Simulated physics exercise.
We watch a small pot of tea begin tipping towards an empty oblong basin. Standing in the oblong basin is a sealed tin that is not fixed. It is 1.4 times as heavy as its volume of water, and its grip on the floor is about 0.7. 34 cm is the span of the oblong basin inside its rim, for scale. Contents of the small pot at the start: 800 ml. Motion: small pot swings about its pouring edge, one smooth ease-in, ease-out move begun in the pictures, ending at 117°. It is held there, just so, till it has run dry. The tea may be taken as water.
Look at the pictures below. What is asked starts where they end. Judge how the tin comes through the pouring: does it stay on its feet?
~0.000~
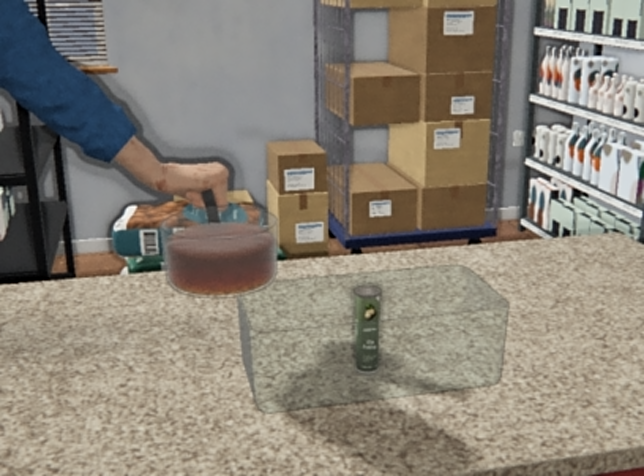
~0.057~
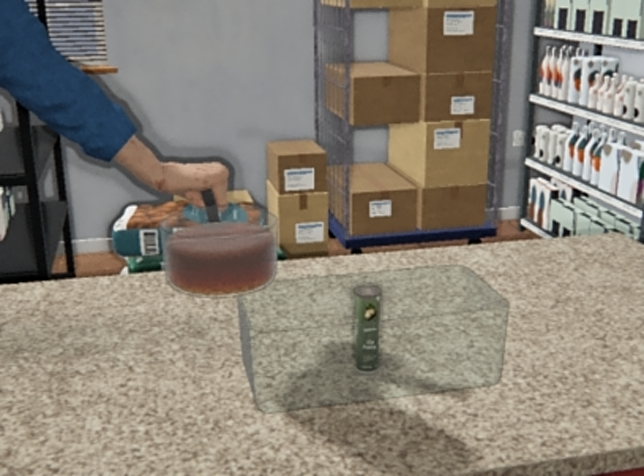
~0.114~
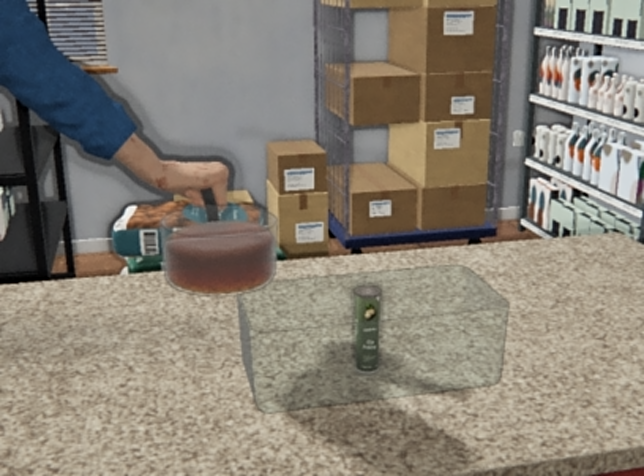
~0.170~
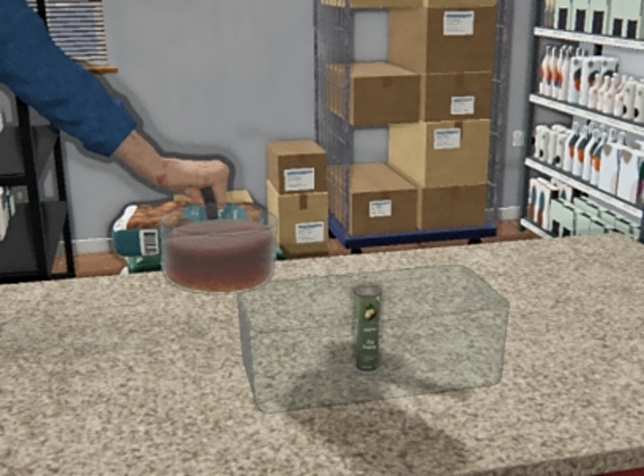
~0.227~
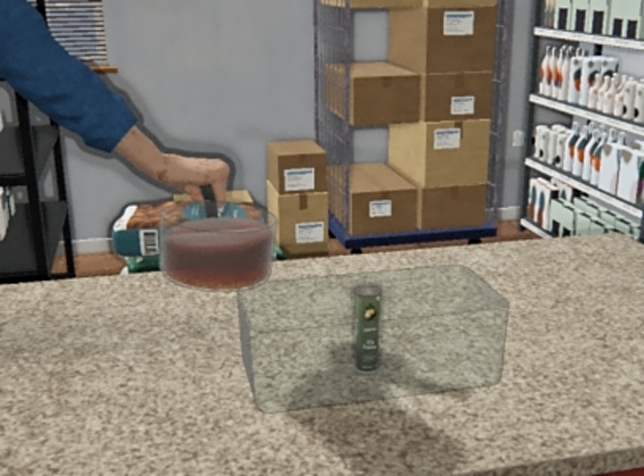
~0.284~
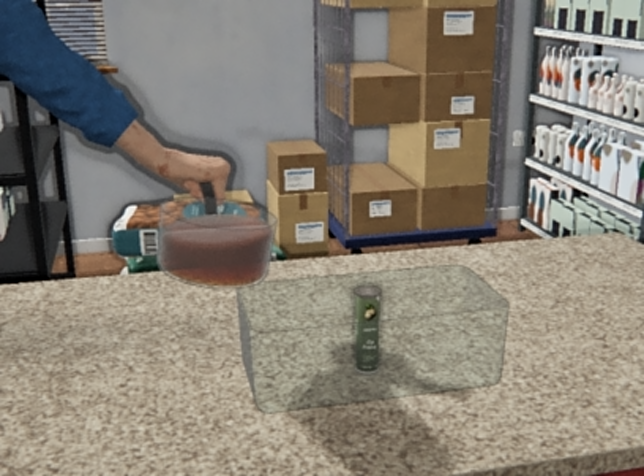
No, it tips.
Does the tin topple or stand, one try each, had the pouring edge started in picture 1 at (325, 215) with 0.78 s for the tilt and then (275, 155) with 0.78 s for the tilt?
In the first try it remains standing; in the second it remains standing.
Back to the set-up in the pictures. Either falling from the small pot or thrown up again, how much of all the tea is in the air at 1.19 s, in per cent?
14 per cent, roughly.
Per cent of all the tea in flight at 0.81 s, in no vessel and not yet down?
Some 26 per cent.
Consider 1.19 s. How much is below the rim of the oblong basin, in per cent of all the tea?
The fraction sits near 76 in a hundred.
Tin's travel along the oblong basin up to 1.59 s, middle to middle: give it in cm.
The tin is about 8 cm from where it started.
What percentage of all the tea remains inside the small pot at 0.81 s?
Close to 64 in a hundred.
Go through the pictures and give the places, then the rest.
Tilt 0°; pouring edge (276, 219); surface from (165, 242) to (273, 232); the oblong basin's rim runs from (244, 309) to (487, 285); the tin's top is at (368, 295), in the first picture.
Tilt 0°; pouring edge (276, 219); surface from (164, 241) to (273, 232), in the second picture.
Tilt 2°; pouring edge (276, 219); surface from (164, 240) to (273, 231), in the third picture.
Tilt 4°; pouring edge (276, 219); surface from (163, 239) to (273, 229), in the fourth picture.
Tilt 6°; pouring edge (276, 219); surface from (163, 236) to (272, 227), in the fifth picture.
Tilt 10°; pouring edge (275, 219); surface from (161, 232) to (271, 225), in the sixth picture.
Then, 0.81 s in, the tilt is 64° and 65 per cent is still to pour; the tin stands where it began.
Then, 1.19 s in, the tilt is 103° and 9 per cent is still to pour; the tin leans 7°.
Then, 1.59 s in, the tilt is 117° and 0 per cent is still to pour; the tin lies on its side.
Then, 2.03 s in, the tilt is 117° and 0 per cent is still to pour; the tin lies on its side.
Finally, the tin lies on its side.
